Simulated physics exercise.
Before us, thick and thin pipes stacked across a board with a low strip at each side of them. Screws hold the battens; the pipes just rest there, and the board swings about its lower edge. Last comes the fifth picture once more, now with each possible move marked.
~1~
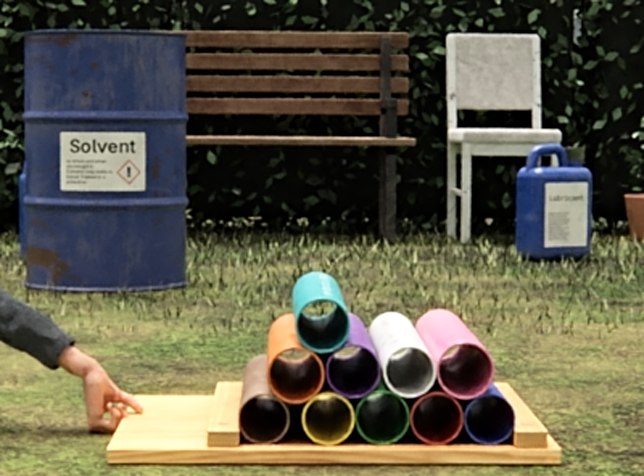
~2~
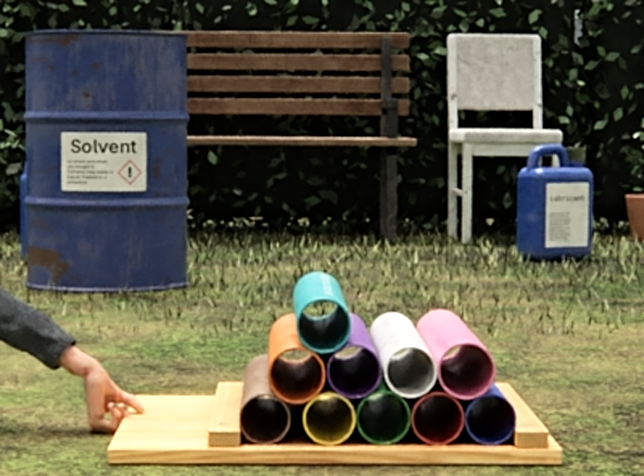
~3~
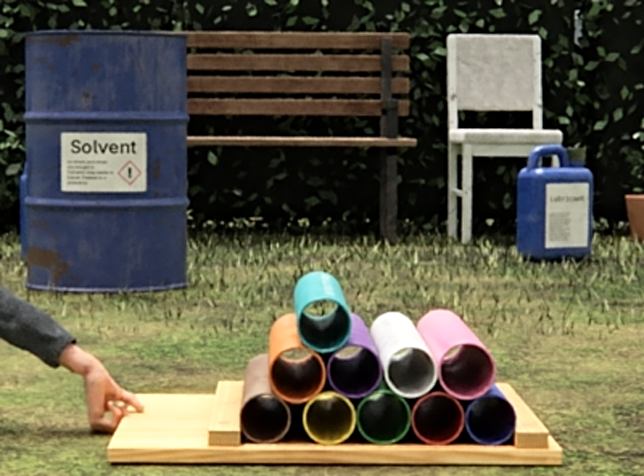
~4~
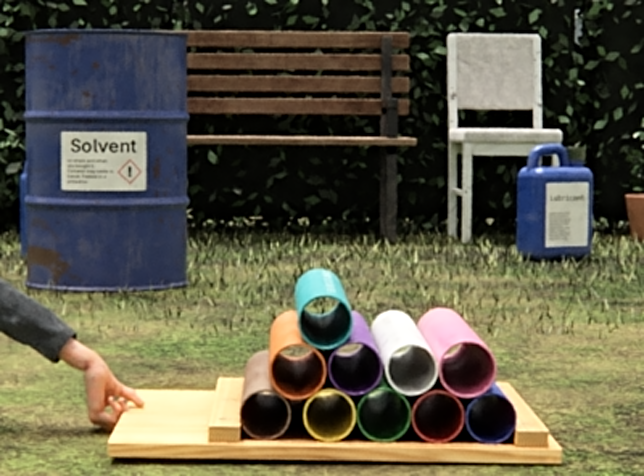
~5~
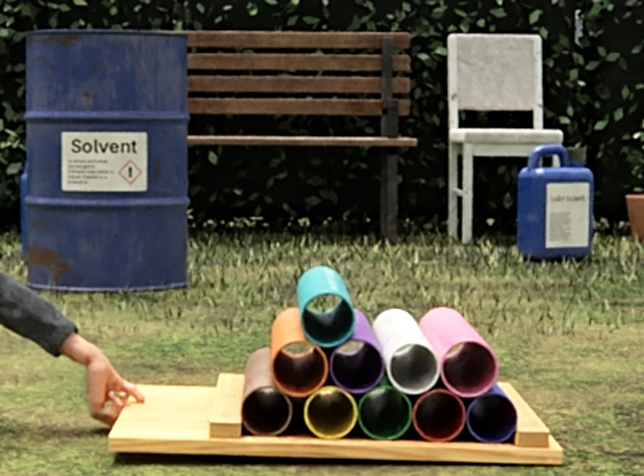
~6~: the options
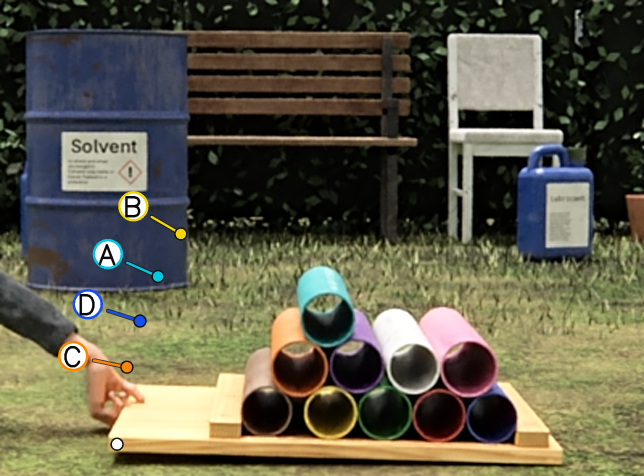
In this clip, a hand at the left slowly lifts the near end of a wooden board slightly off the grass, while the colourful pipes stacked between its two side strips stay in place, with a solvent drum and bench behind.
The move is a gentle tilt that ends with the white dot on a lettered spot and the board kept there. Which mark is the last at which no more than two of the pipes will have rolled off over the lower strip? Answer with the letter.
The highest mark that will do is A.
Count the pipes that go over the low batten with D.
At D the number is none.
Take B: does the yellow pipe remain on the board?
The yellow pipe: Yes.
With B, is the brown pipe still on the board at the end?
Yes, with B.
On the copy, A at (158, 277); B at (181, 234); C at (127, 367); D at (140, 321); the white dot at (117, 444).
On A. First, board at 15°.
Then, board at 24°.
Finally, board at 24°, none over the low batten.
By contrast, B five over the low batten; C none over the low batten; D none over the low batten.
